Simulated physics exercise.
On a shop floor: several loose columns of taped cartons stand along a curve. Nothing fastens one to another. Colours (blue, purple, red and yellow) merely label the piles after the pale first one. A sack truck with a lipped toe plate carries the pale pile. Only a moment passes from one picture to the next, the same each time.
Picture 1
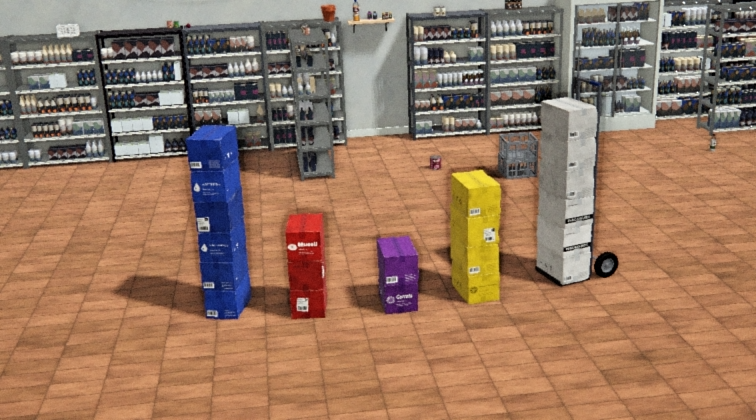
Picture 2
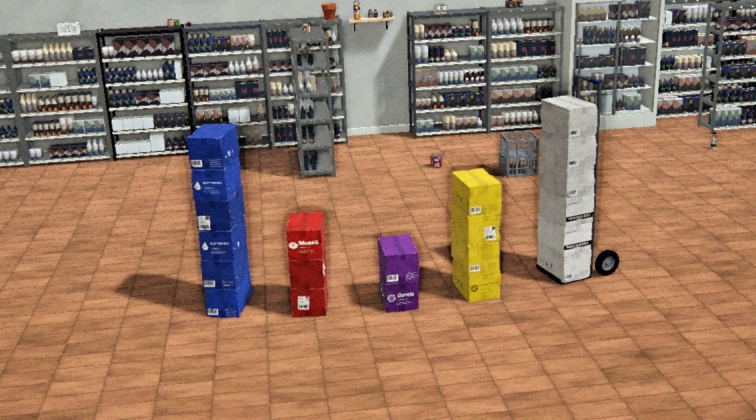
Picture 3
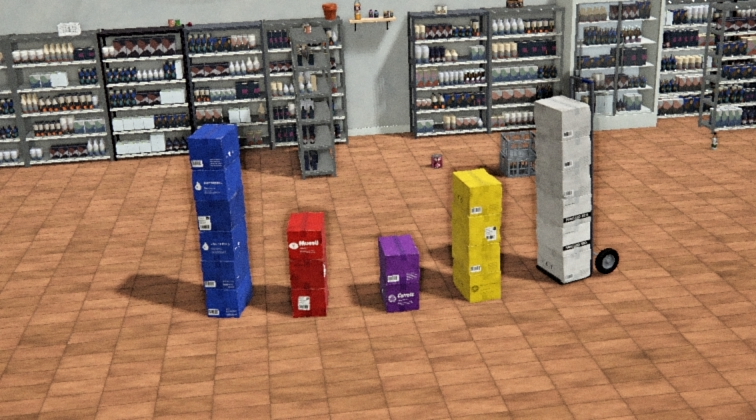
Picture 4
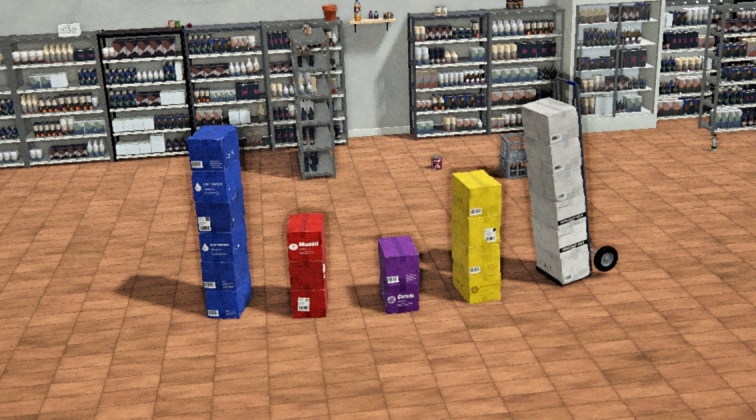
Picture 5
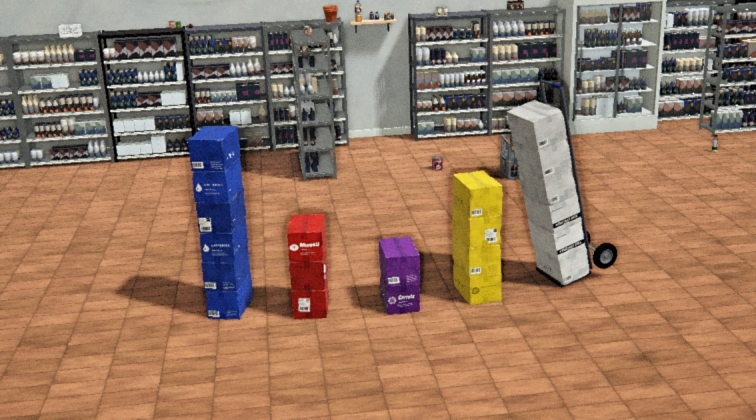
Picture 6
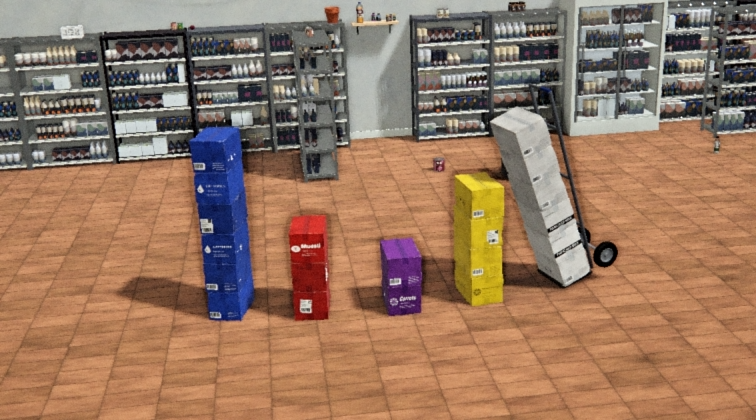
In this clip, blue, red, purple and yellow stacks of cartons stand still on a tiled shop floor while, at right, a pale stack on a two-wheeled hand truck begins upright, then gradually leans left toward the yellow stack.
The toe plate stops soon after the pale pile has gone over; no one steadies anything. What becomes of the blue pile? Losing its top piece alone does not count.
The blue pile survives.
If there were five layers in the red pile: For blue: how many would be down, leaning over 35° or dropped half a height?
Blue 0.
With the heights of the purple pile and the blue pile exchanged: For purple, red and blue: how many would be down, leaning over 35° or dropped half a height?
The counts are purple 6, red 2, blue 1.
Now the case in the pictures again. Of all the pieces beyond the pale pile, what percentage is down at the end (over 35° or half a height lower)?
Some 35 per cent of them.
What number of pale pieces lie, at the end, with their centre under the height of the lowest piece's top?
3 of them.
Just after the last frame, 4 of the pale pile down; none of the 6 blue cartons down (0 of 15 in all colours); top blue carton unmoved; top yellow carton tilted barely.
A moment on, 6 of the pale pile down; none of the 6 blue cartons down (4 of 15 in all colours); top blue carton unmoved; top yellow carton tilted well over, half its height lower.
When it is over, 6 of the pale pile down; none of the 6 blue cartons down (5 of 15 in all colours); top blue carton unmoved; top yellow carton on its side. In pixels of the last frame, middles, top blue carton near (217, 150), top yellow carton near (347, 250).
